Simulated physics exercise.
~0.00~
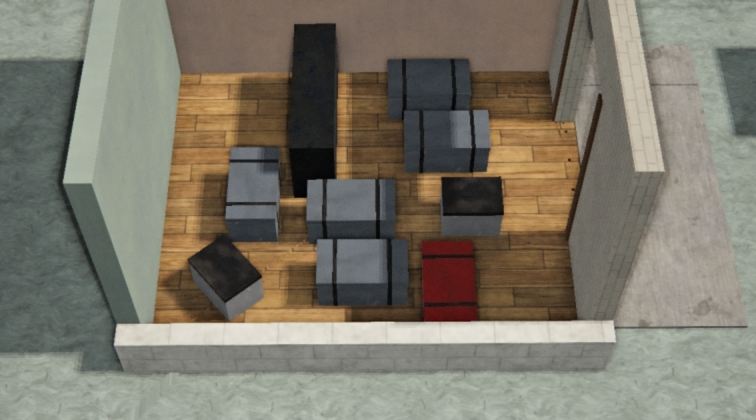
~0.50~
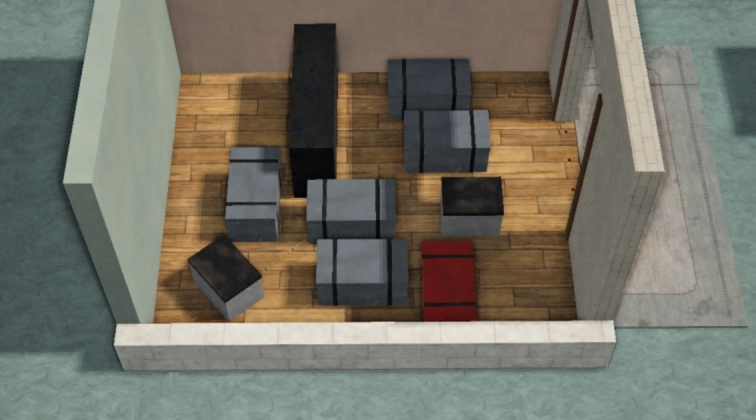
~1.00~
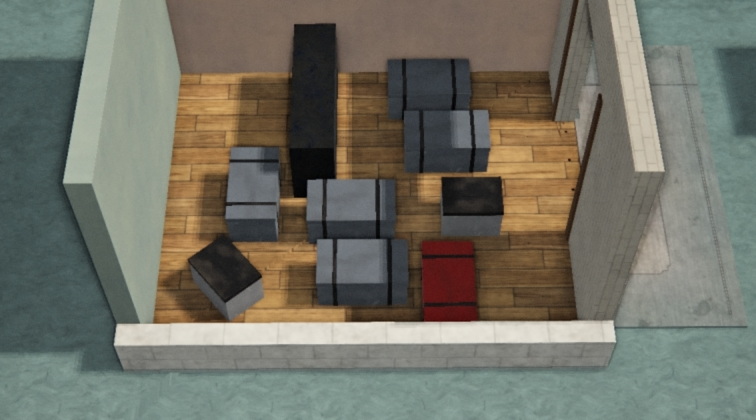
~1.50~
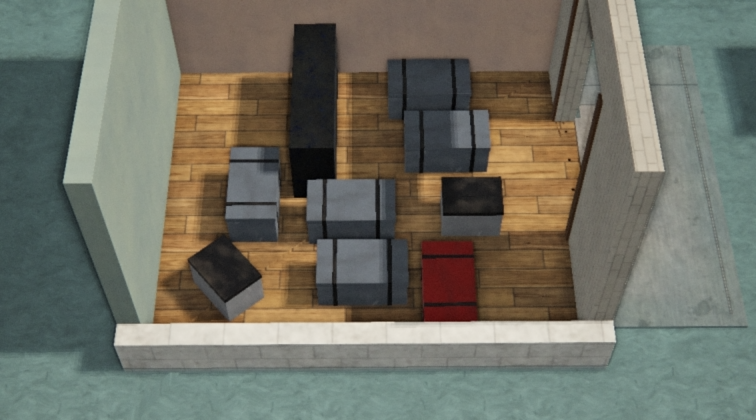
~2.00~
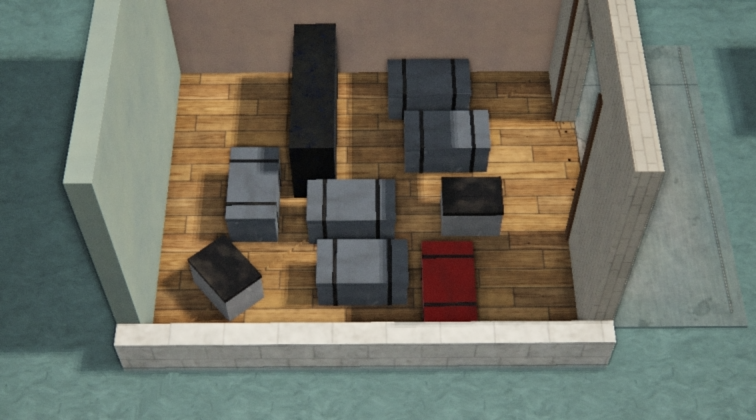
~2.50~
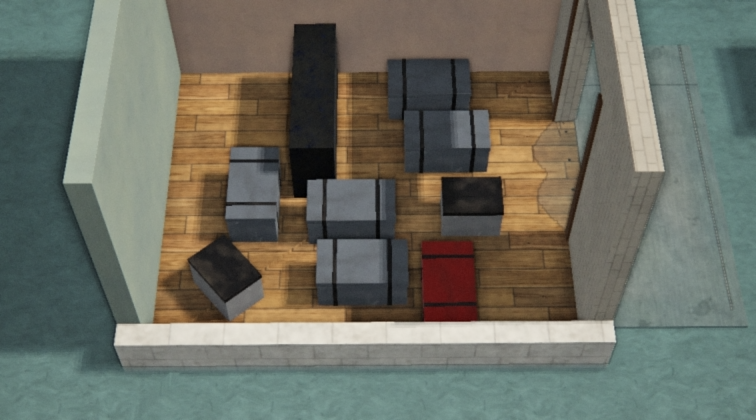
Grey and black boxes and one red trunk sat still in a small wood-floored store, while the paving outside the right-hand doorway changed from brownish to grey-green and a faint wet patch appeared just inside.
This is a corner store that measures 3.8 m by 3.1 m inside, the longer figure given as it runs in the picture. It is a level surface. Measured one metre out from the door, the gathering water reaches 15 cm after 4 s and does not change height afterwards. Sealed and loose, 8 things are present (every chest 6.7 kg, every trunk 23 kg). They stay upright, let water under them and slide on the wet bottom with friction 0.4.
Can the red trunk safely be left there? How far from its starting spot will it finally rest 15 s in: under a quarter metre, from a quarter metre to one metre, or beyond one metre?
It ends up between a quarter metre and one metre away.
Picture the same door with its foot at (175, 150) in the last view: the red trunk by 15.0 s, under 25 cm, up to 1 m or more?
The red trunk would go a long distance.
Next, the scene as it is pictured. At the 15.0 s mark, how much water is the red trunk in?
Near 10 cm deep.
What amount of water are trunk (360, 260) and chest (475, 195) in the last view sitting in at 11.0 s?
Some 11 cm at the first, some 10 cm at the second.
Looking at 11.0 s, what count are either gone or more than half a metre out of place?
6.
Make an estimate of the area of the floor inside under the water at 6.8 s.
About 8.0 m2.
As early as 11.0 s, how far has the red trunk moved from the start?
Displacement near 60 cm.
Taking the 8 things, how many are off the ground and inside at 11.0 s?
Count: 7.
After 3.5 s the red trunk is near (449, 280), 0.0 m from its start, aground; 0 afloat.
After 6.8 s the red trunk is near (450, 284), 0.0 m from its start, aground; 3 afloat.
After 11.0 s the red trunk is near (528, 280), 0.7 m from its start, afloat; 7 afloat.
After 15.0 s the red trunk is near (407, 228), 0.6 m from its start, afloat; 8 afloat.
